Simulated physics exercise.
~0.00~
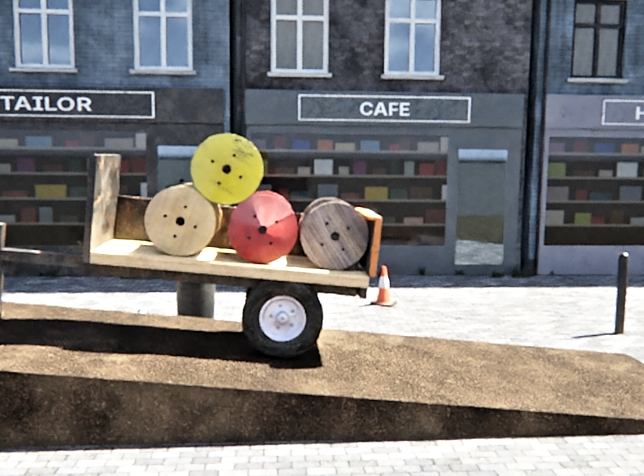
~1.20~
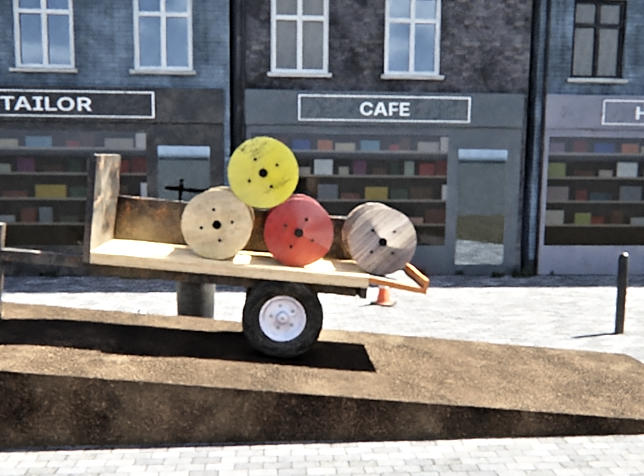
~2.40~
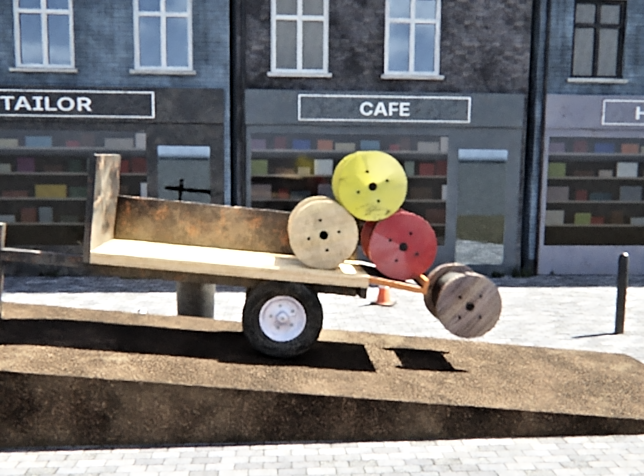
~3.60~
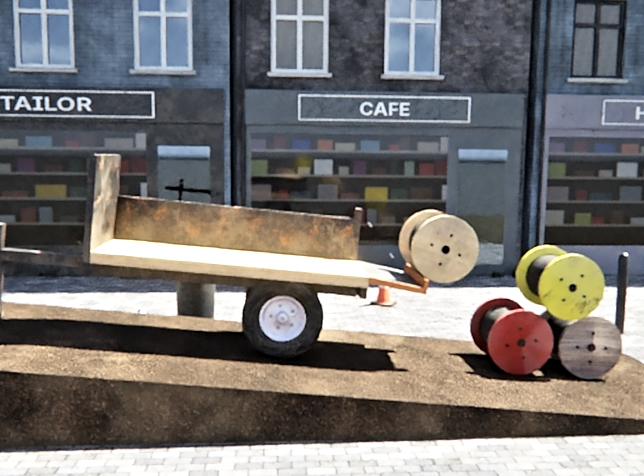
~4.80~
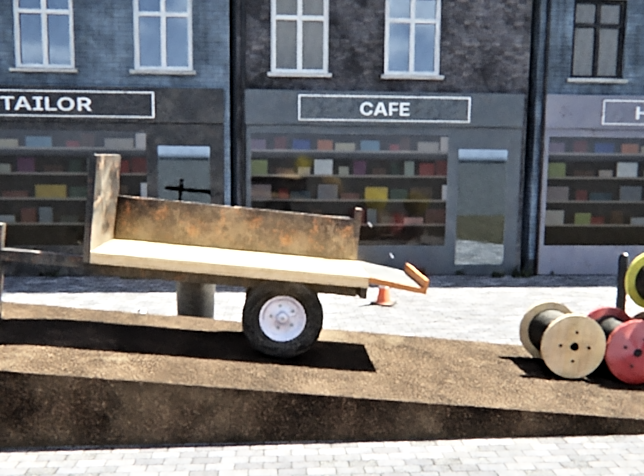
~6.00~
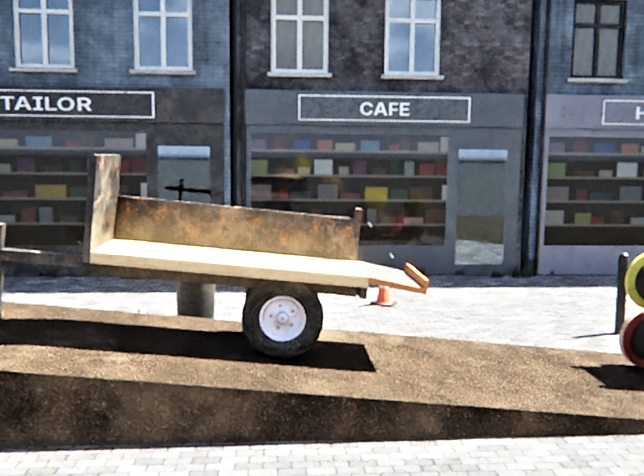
At first, four cable reels sit on a sloping trailer parked on a ramp before a row of shops, the yellow one resting on top of a pale wooden reel and a red one. The tailgate drops open, and the whole group rolls right toward it. A darker wooden reel tips off the lowered gate, with the red, yellow and pale reels close behind. The red reel reaches the ground, yellow comes down at the right, and the pale one leaves last. They roll away down the ramp, leaving the trailer empty, with yellow above red at the right edge.
